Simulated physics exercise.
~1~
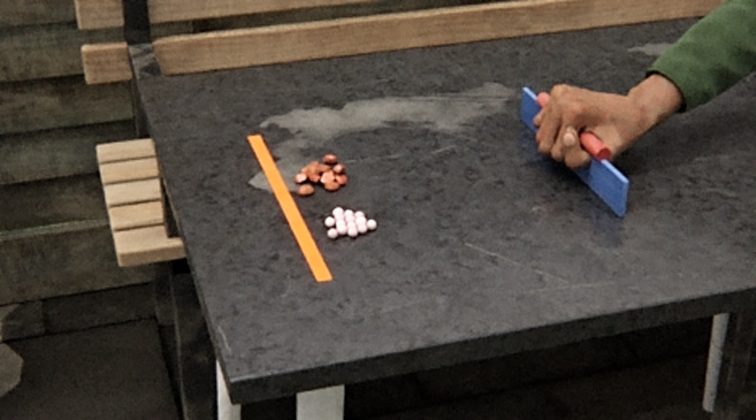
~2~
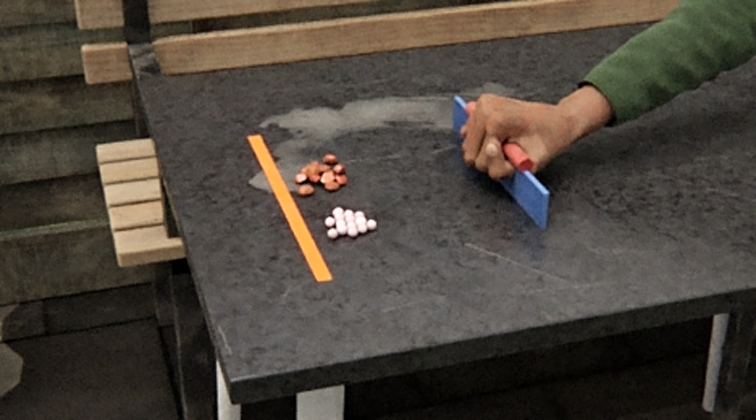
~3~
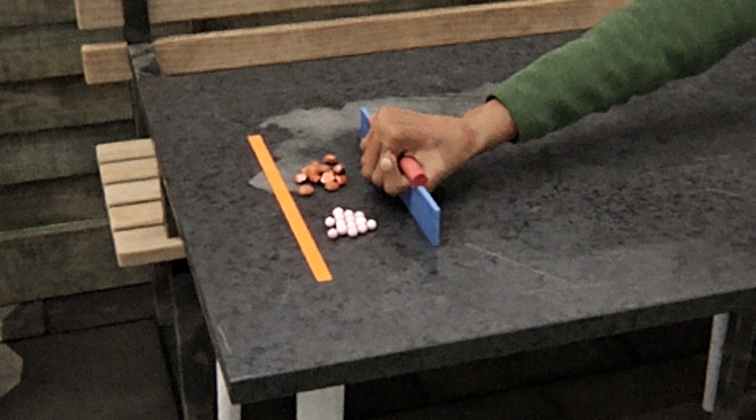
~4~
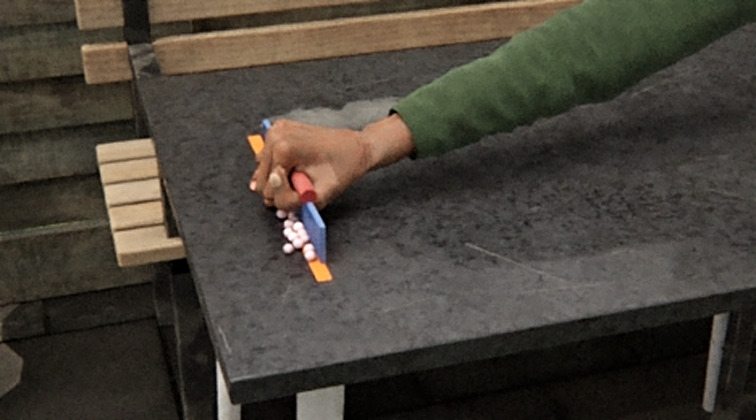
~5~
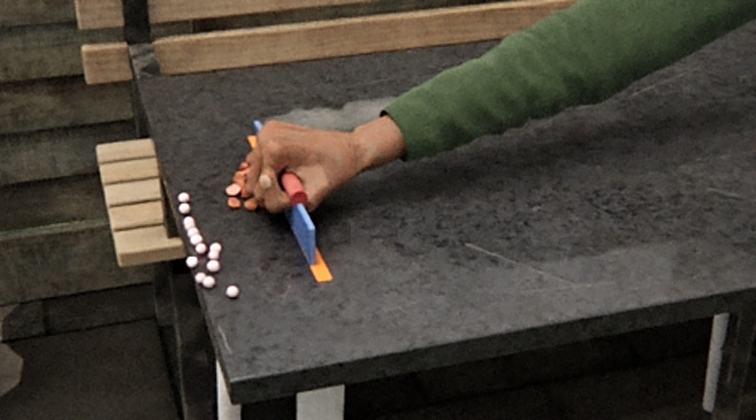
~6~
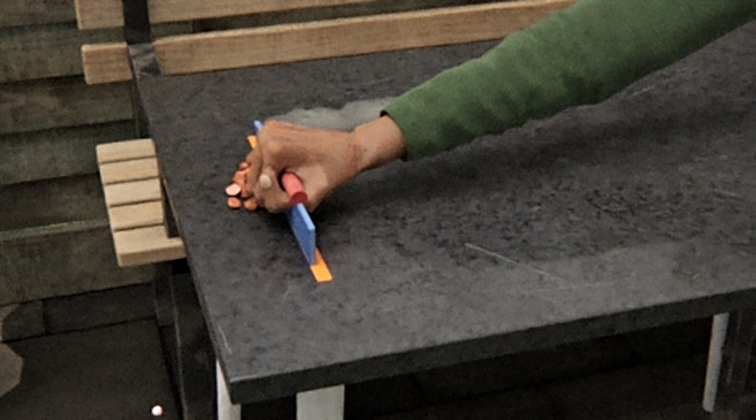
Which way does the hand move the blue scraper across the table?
The hand moves the blue scraper to the left, until it stops at the orange strip.
